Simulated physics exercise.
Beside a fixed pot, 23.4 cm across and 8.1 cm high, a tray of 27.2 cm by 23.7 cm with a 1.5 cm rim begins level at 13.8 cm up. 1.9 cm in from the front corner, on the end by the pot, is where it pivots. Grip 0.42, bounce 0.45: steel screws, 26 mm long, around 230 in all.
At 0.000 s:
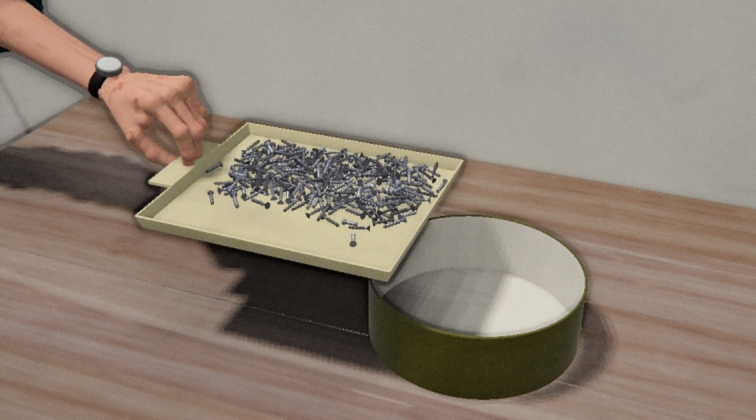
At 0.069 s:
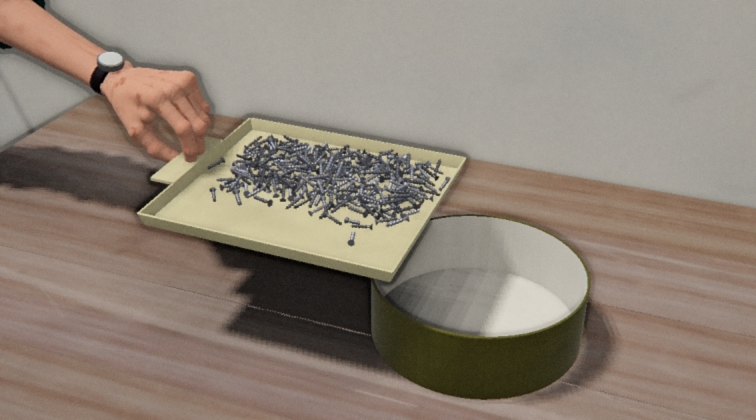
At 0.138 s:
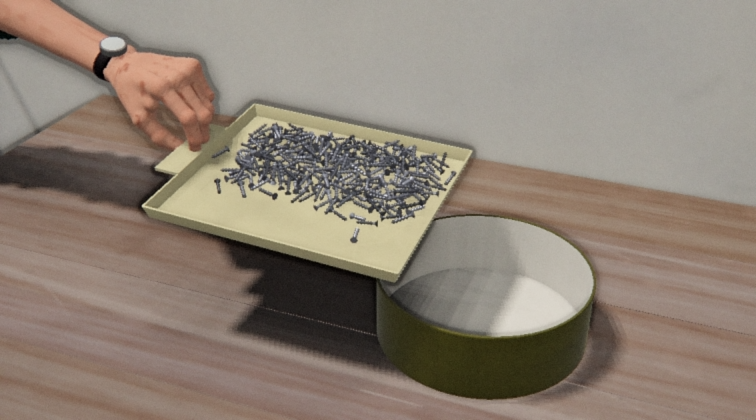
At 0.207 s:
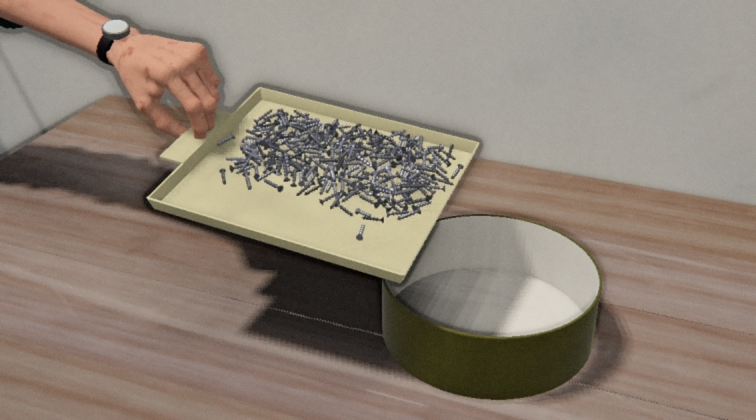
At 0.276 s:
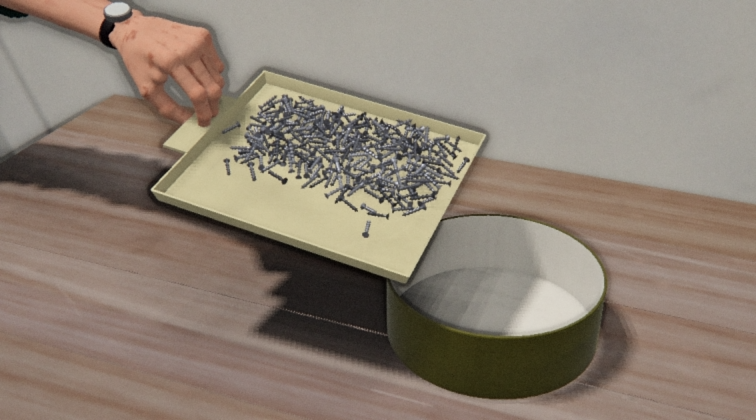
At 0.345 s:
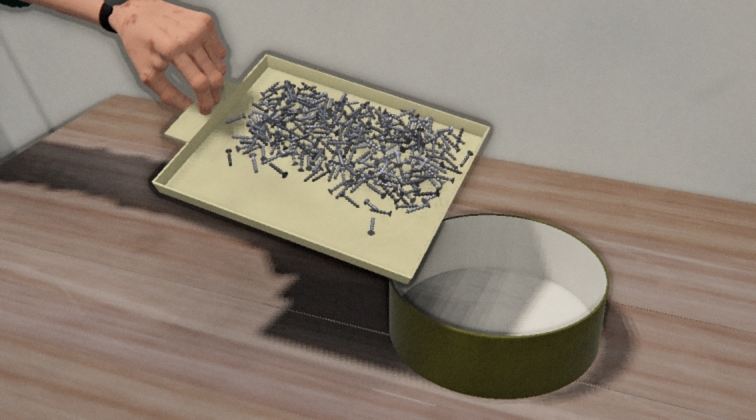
The clip opens on a pale yellow tray of small steel screws held nearly level above a wooden surface, a hand with a wristwatch at its left end and a green pot by its right. The hand raises the left end, tilting the tray toward the pot while the screws keep their places on it.
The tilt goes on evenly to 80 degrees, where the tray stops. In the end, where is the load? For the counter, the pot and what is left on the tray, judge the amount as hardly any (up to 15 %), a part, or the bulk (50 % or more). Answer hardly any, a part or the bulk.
Counter: The bulk; pot: Hardly any; tray: Hardly any.
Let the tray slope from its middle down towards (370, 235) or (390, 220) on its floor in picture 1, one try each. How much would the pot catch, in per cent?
The share comes to roughly 45 in a hundred, then roughly 95 in a hundred.
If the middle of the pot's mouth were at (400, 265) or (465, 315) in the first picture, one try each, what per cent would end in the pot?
First try about 5 per cent, second try about 75 per cent.
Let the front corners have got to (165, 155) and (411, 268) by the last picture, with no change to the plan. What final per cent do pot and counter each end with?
Per cent by place - pot 95, counter 5.
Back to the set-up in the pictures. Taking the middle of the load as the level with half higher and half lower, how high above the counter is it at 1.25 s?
Around 10 cm up.
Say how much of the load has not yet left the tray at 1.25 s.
Of the load, some 45 percent.
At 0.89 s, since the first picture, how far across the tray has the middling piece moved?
Roughly 13 cm.
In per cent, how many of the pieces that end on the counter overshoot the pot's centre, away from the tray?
Some 20 per cent.
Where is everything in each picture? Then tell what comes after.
In the first picture, tray tilt 0 degrees, front corners at (141, 215) and (387, 268); middle of the pieces at (331, 175); pot at (477, 270).
In the second picture, tray tilt 1 degrees, front corners at (143, 212) and (390, 269); middle of the pieces at (333, 172).
In the third picture, tray tilt 4 degrees, front corners at (148, 205) and (395, 270), lowest corner right front; middle of the pieces at (339, 164).
In the fourth picture, tray tilt 8 degrees, front corners at (153, 197) and (401, 271), lowest corner right front; middle of the pieces at (345, 155).
In the fifth picture, tray tilt 12 degrees, front corners at (157, 189) and (406, 272), lowest corner right front; middle of the pieces at (350, 146).
In the sixth picture, tray tilt 16 degrees, front corners at (158, 181) and (409, 273), lowest corner right front; middle of the pieces at (353, 138); pot at (497, 269). The tray's pace is about 55 degrees a second.
Then, at 0.89 s, tilt 46 degrees; the tray holds 100 %, the pot 0 %.
After 1.25 s, tilt 67 degrees; the tray holds 45 %, the pot 5 %.
After 1.70 s, tilt 80 degrees; the tray holds 5 %, the pot 5 %.
At rest (2.3 s), counter 95 %, pot 5 %, tray 0 %.
